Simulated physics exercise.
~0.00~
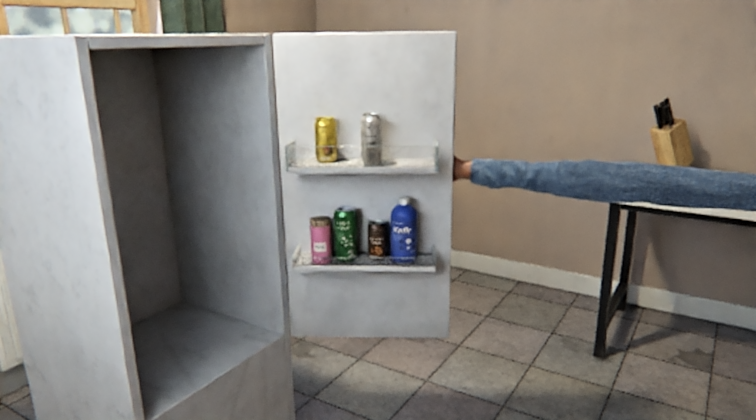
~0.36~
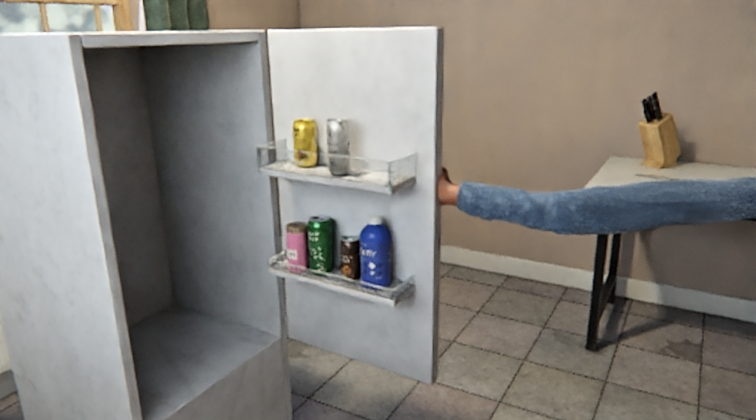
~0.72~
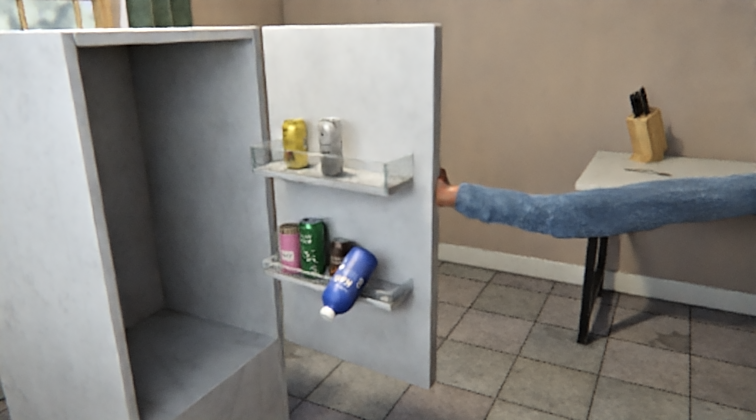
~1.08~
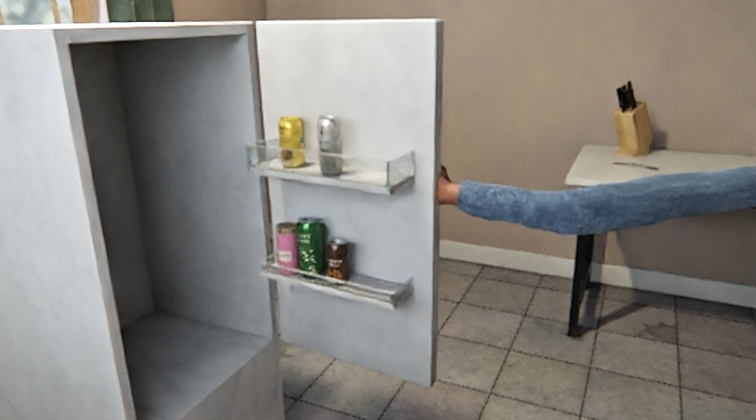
A pale cooler door swings on its hinge beside the empty grey cabinet at left, held at its outer edge by a hand in a blue denim sleeve reaching from the right, in a tiled room with a knife block on a table. Its upper rack carries a yellow can and a silvery-white can; the lower holds a pink container, a green can, a brown can and a blue bottle at the right end. As the door turns, the containers ride along upright. Then the blue bottle tips over the rail, cap downward, and drops from view. The other five remain standing on their racks.
